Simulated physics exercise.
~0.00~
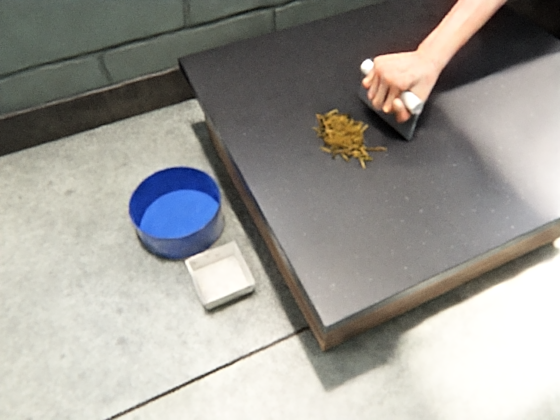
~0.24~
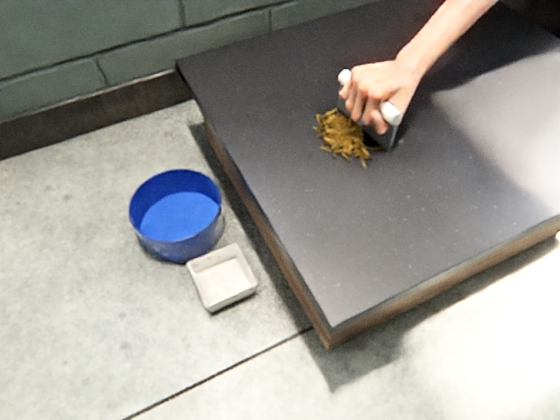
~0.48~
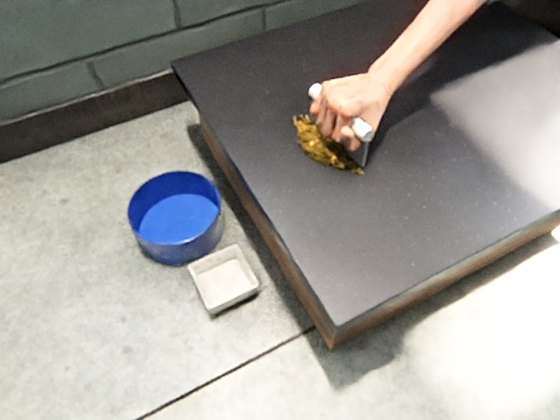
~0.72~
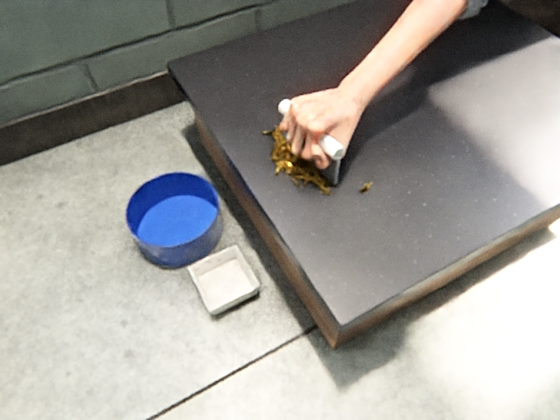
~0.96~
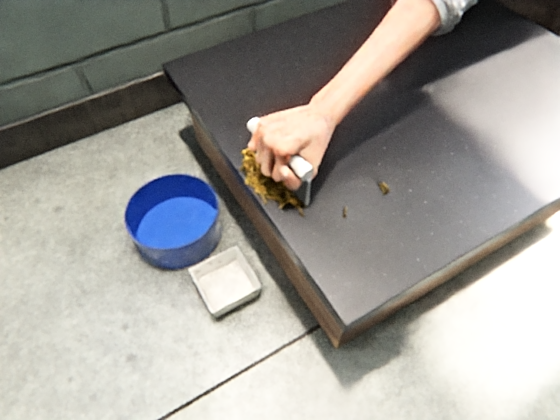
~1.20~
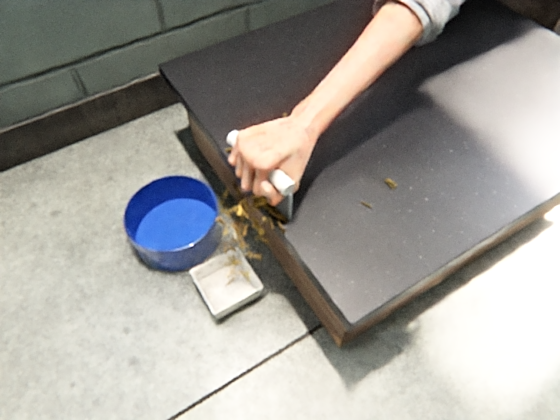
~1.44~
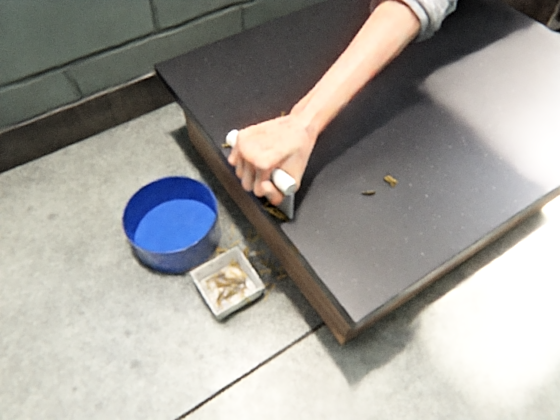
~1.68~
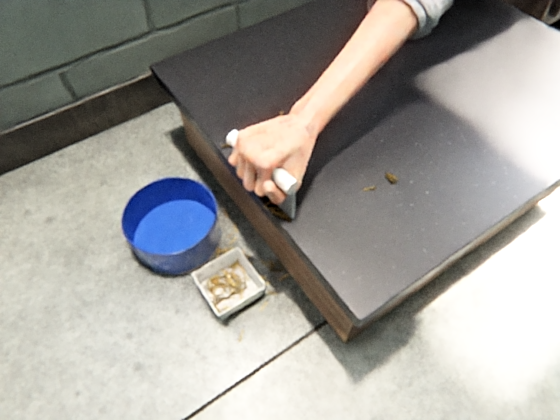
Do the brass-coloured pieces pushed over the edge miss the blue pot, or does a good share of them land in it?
They miss the blue pot, which ends up empty. A good share of the pieces lands in the white tin beside it instead.
